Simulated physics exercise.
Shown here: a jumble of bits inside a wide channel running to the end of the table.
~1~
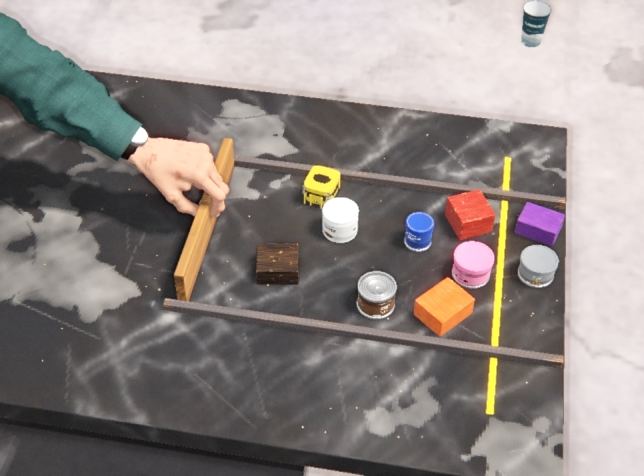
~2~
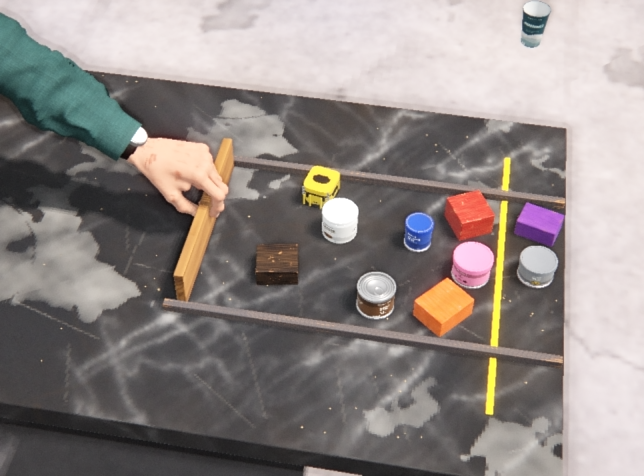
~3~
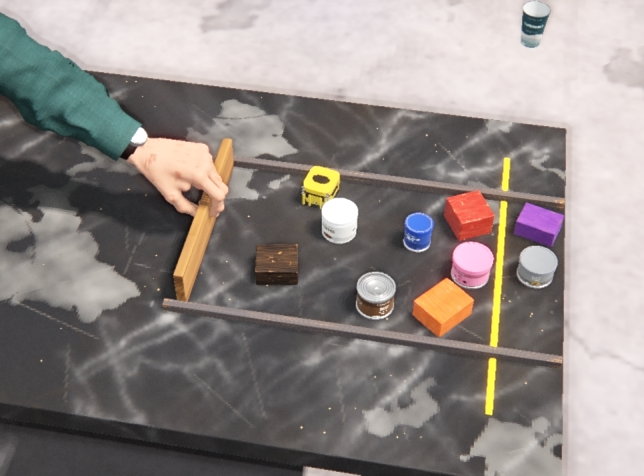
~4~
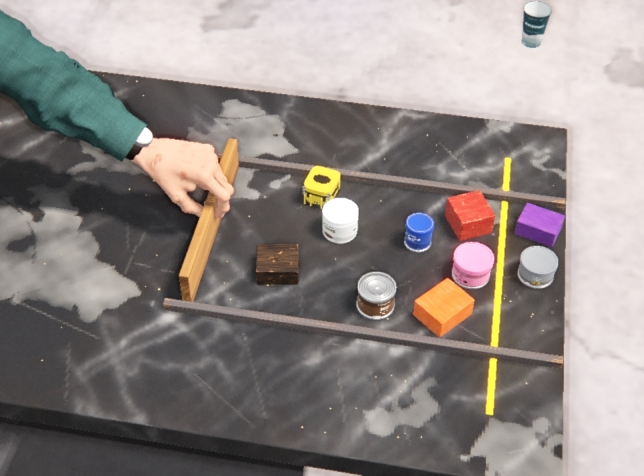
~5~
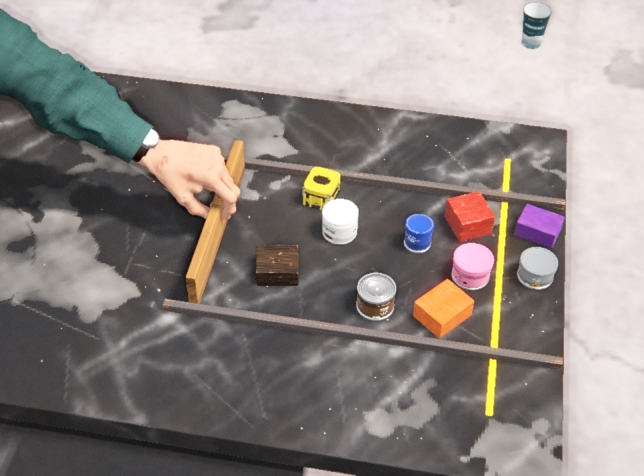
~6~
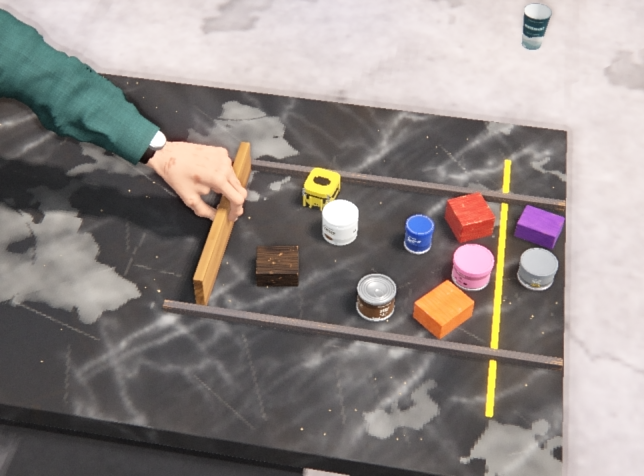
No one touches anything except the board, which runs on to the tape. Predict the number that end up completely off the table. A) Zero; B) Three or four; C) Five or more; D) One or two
D, one or two.
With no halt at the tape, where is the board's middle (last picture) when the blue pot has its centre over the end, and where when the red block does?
Approx. (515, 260) / approx. (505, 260) for the other.
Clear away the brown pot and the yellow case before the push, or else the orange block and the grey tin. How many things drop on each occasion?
The counts: 0 and 1.
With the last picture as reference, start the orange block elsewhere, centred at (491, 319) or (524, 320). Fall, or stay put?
First: Safe; second: Safe.
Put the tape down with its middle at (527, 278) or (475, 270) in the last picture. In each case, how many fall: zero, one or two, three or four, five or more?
First try more than four; second try either one or two.
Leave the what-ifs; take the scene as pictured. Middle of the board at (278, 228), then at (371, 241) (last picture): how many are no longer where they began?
1, then 6.
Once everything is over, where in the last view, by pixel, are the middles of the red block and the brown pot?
The red block comes to rest close to (560, 221), while the brown pot rests close to (516, 331).
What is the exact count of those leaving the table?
1, precisely.
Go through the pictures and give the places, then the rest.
The first frame shows purple block (540, 224); grey tin (538, 267); pink tin (472, 265); board (207, 217); tape (500, 271).
The second frame shows grey tin (537, 267); white tub (340, 221).
The third frame shows pink tin (472, 266); black block (277, 264).
The fourth frame shows purple block (539, 225); orange block (444, 307).
The fifth frame shows grey tin (537, 268); red block (470, 217).
The sixth frame shows purple block (539, 227); grey tin (537, 269); pink tin (472, 268); board (224, 221); tape (500, 274).
Soon after, none off yet; purple block at rest near (539, 227); grey tin at rest near (537, 269); pink tin at rest near (472, 268).
Then, none off yet; purple block moved about its own width near (566, 230); grey tin at rest near (537, 269); pink tin moved about its own width near (496, 268).
At rest, the number that fall off is one or two; fallen, purple block.
